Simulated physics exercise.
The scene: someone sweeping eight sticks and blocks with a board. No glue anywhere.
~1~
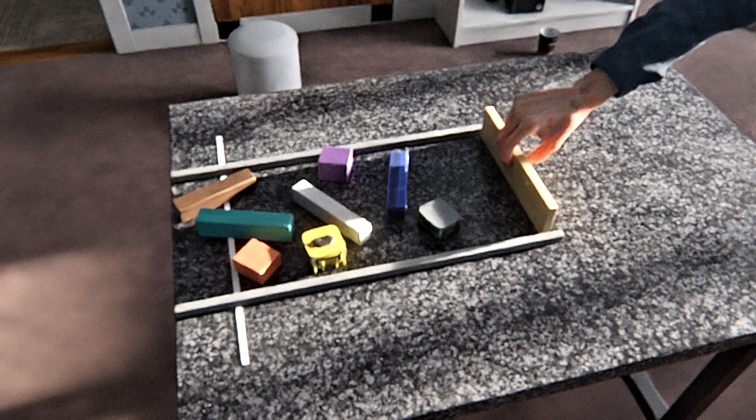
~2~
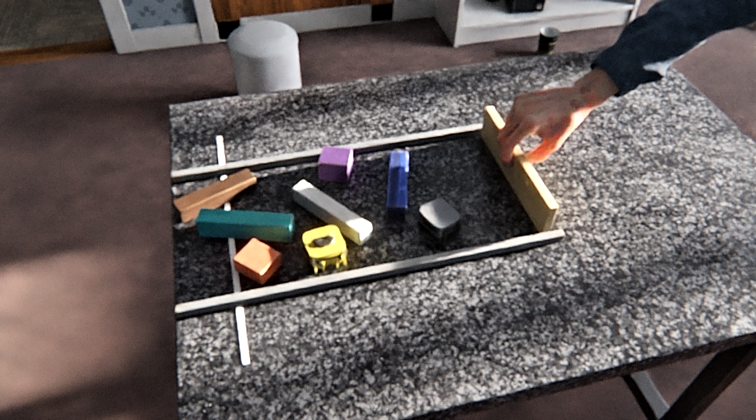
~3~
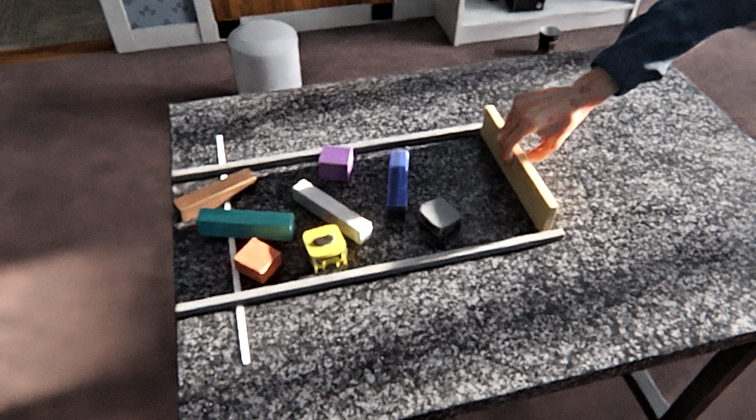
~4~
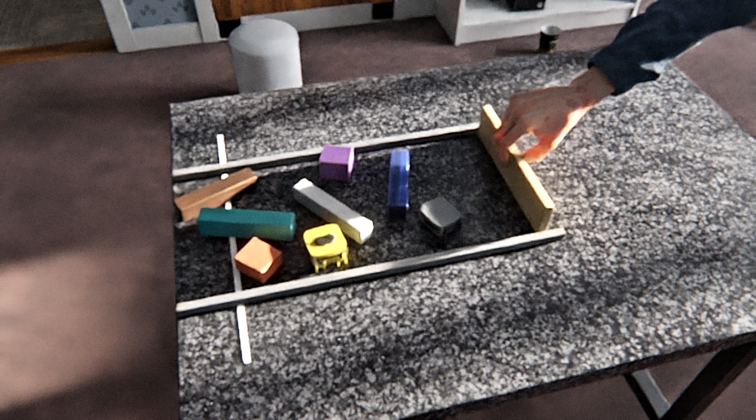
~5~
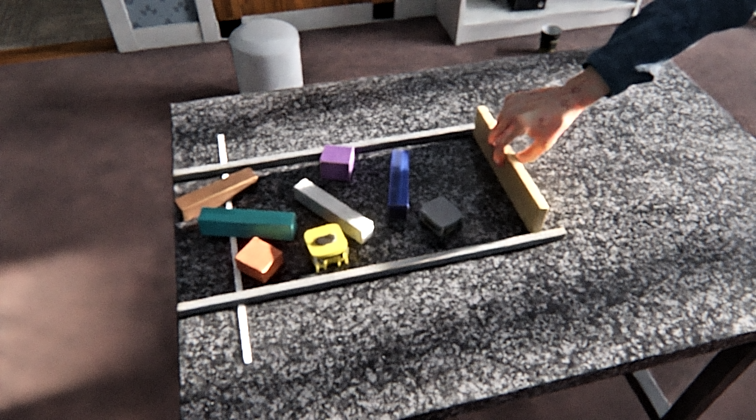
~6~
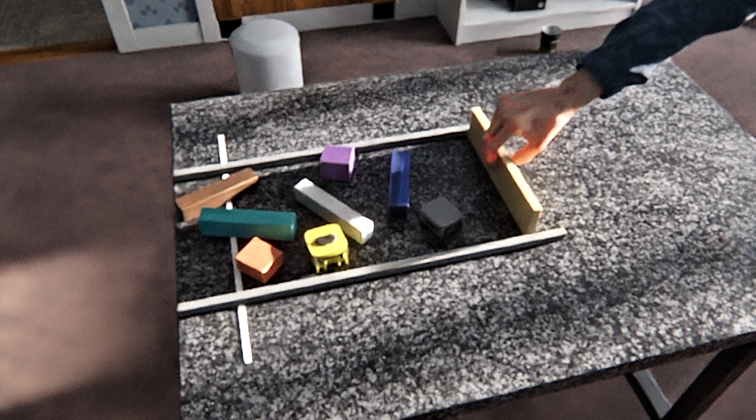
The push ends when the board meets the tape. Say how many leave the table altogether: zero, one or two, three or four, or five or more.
Outcome: The number that fall off is three or four.
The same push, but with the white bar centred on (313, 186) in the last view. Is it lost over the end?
Then it drops off.
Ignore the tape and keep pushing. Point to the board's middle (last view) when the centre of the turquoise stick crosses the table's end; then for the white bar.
Near (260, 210) and (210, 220).
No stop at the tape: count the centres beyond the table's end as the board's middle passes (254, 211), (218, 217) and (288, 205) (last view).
Place by place, 3, 4 and 0.
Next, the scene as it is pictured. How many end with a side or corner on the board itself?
In contact: 2.
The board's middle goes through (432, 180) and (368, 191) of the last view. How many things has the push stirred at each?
At the one place 1, at the other 5.
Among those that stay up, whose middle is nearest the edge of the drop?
It is the yellow case.
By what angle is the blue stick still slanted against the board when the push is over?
Some 0 degrees.
Soon after, none off yet; brown bar at rest near (218, 194); turquoise stick at rest near (248, 224); orange block at rest near (260, 261).
After that, none off yet; brown bar at rest near (218, 194); turquoise stick displaced a little near (236, 227); orange block at rest near (257, 261).
And then, none off yet; brown bar displaced a little near (174, 197); turquoise stick displaced about its own width near (187, 231); orange block displaced well along near (195, 265).
In the end, the number that fall off is three or four; gone, orange block, turquoise stick and brown bar.
